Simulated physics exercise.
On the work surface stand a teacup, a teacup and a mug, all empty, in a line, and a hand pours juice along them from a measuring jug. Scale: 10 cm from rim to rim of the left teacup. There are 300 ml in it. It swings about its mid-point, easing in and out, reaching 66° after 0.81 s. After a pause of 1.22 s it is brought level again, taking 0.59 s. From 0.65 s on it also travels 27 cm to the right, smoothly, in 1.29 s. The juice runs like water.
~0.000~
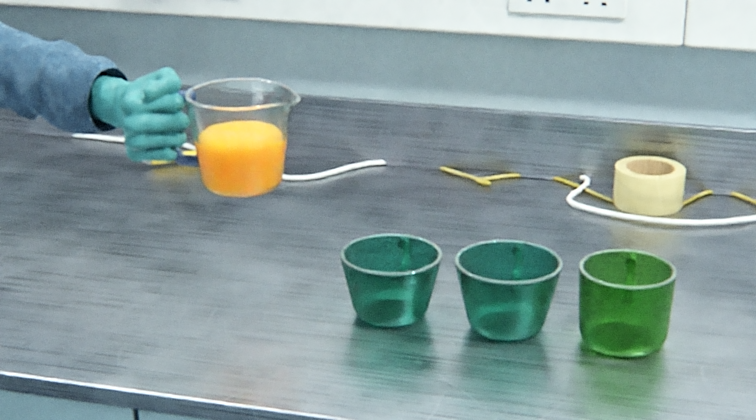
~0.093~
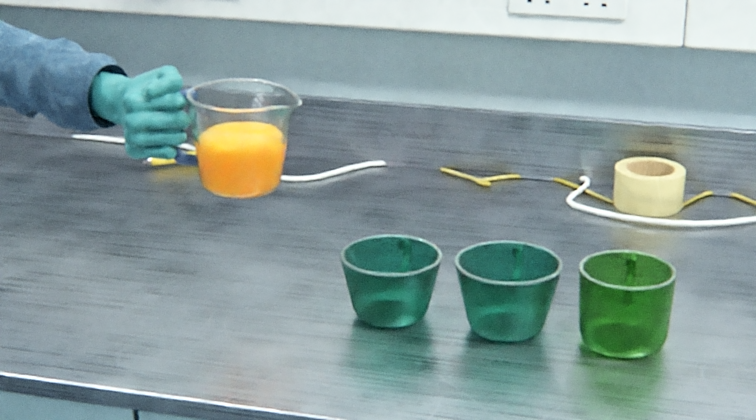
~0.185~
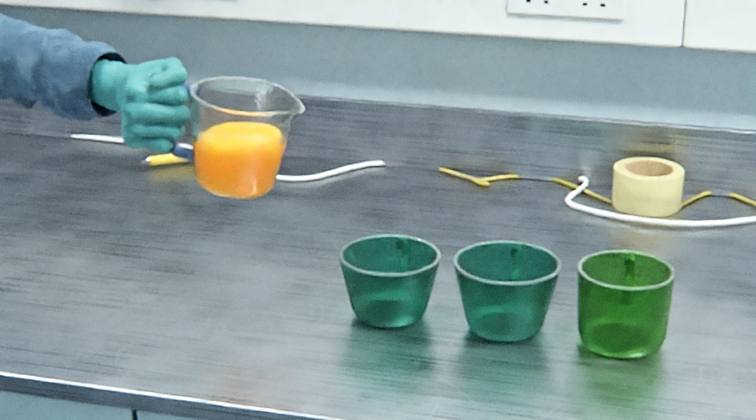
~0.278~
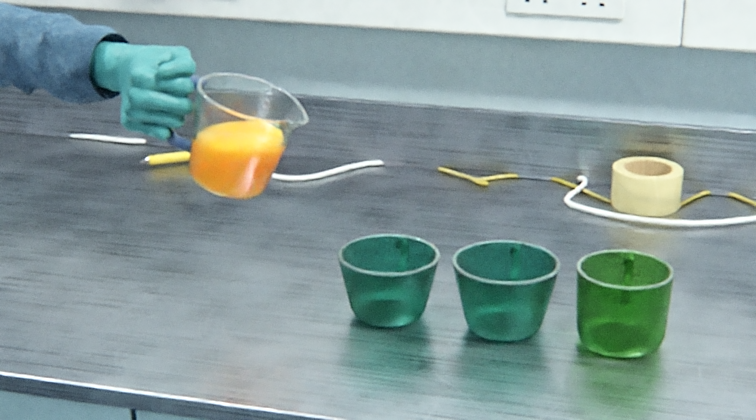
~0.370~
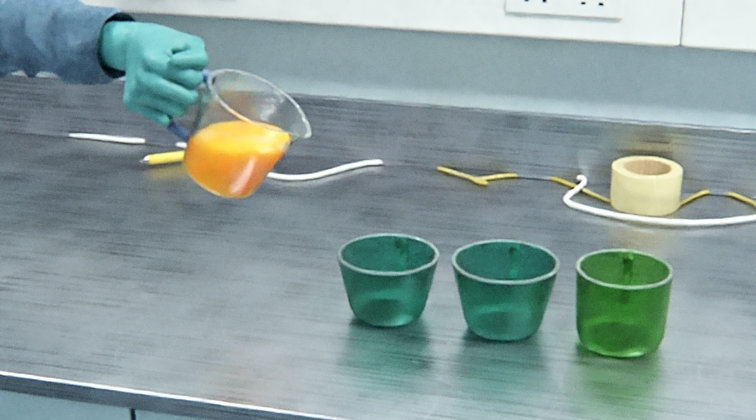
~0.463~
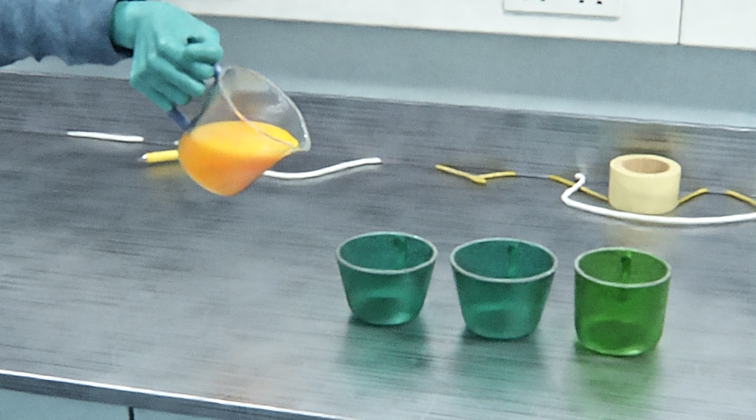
A teal-gloved hand holds a clear measuring jug of orange juice above a grey work surface, seen from the front and slightly above. Two teal cups and a green one stand empty in a row at the centre and right, with pale tape, a white cable and yellow pieces behind. The hand steadily tilts the jug rightward from upright, and the juice shifts toward its lip.
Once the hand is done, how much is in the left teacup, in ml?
About 110 ml.
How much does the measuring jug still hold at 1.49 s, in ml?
About 110 ml.
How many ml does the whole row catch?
About 180 ml.
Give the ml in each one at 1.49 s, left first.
About 110 ml left, 30 ml middle, 0 ml right.
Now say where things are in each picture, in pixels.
Tilt 0°; pouring edge (299, 100); surface from (213, 128) to (274, 133); the left teacup's rim runs from (343, 250) to (439, 260); the middle teacup's rim runs from (457, 257) to (561, 268); the right mug's rim runs from (581, 265) to (675, 275), in the first frame.
Tilt 2°; pouring edge (300, 103); surface from (214, 130) to (275, 134), in the second frame.
Tilt 8°; pouring edge (303, 110); surface from (213, 128) to (274, 136), in the third frame.
Tilt 17°; pouring edge (307, 121); surface from (212, 129) to (276, 135), in the fourth frame.
Tilt 29°; pouring edge (310, 135); surface from (204, 130) to (281, 137), in the fifth frame.
Tilt 40°; pouring edge (309, 149); surface from (198, 127) to (287, 139), in the sixth frame.
After 1.06 s the tilt is 66° and from the left they hold 80 ml, 0 ml, 0 ml, the measuring jug 170 ml, and 20 ml is on the work surface.
After 1.49 s the tilt is 66° and from the left they hold 105 ml, 30 ml, 0 ml, the measuring jug 110 ml, and 35 ml is on the work surface.
After 1.95 s the tilt is 66° and from the left they hold 105 ml, 40 ml, 15 ml, the measuring jug 70 ml, and 50 ml is on the work surface.
After 2.44 s the tilt is 14° and from the left they hold 105 ml, 40 ml, 30 ml, the measuring jug 65 ml, and 55 ml is on the work surface.
In the end from the left they hold 105 ml, 40 ml, 30 ml, the measuring jug 65 ml, and 55 ml is on the work surface.
